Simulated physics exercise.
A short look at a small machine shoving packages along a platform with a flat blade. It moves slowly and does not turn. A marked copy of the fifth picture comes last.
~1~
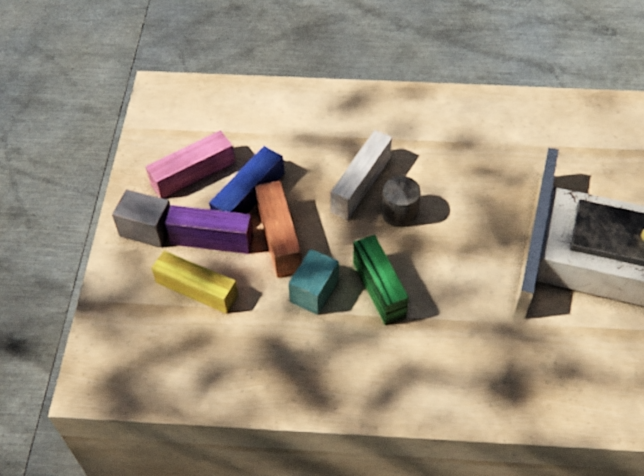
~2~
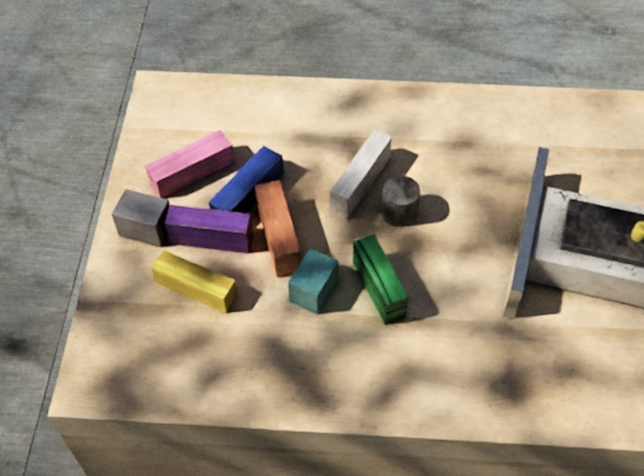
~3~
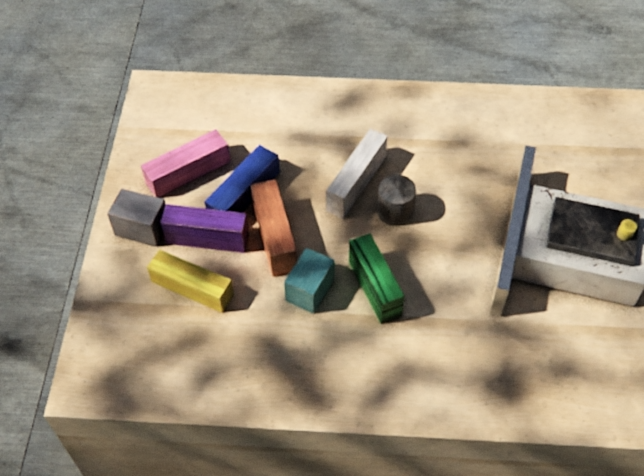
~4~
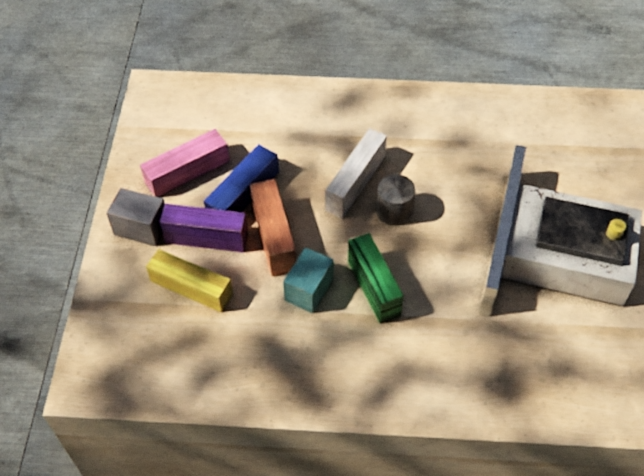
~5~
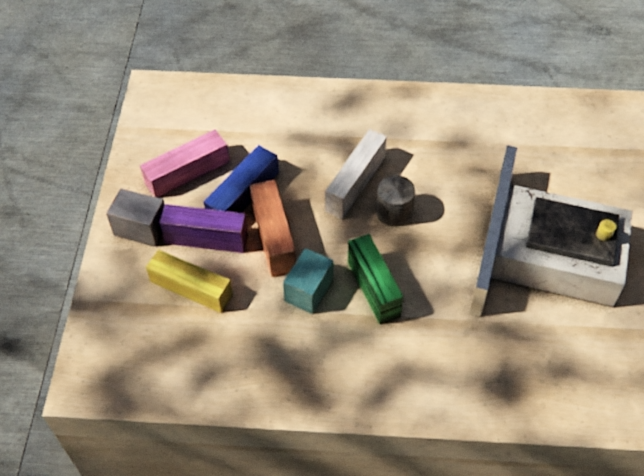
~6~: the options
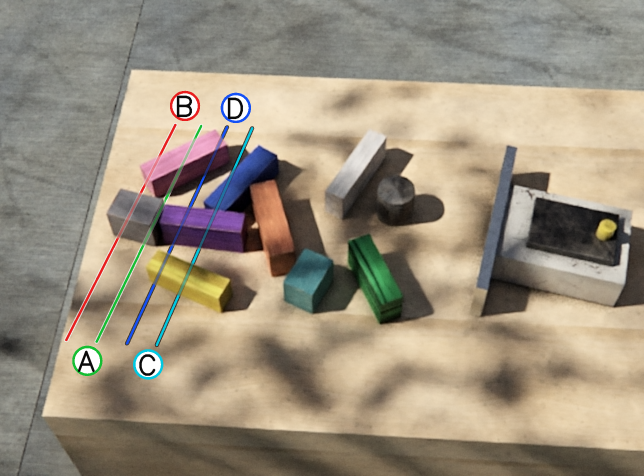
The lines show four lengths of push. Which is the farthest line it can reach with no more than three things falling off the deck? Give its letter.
No fourth one falls up to A.
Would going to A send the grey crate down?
Yes.
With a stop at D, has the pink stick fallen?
No.
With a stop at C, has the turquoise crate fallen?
By then, no.
On the marked copy, A at (153, 224); B at (125, 223); C at (208, 227); D at (181, 226).
With A. Early on, robot (439, 223); green stick (336, 278); white bar (348, 170).
Further on, robot (311, 217); grey crate (96, 210); yellow stick (122, 270).
At the end, robot (214, 212); grey crate over the edge; yellow stick over the edge; two fallen.
As for the rest, B drops six; C is within the limit but short; D is within the limit but short.
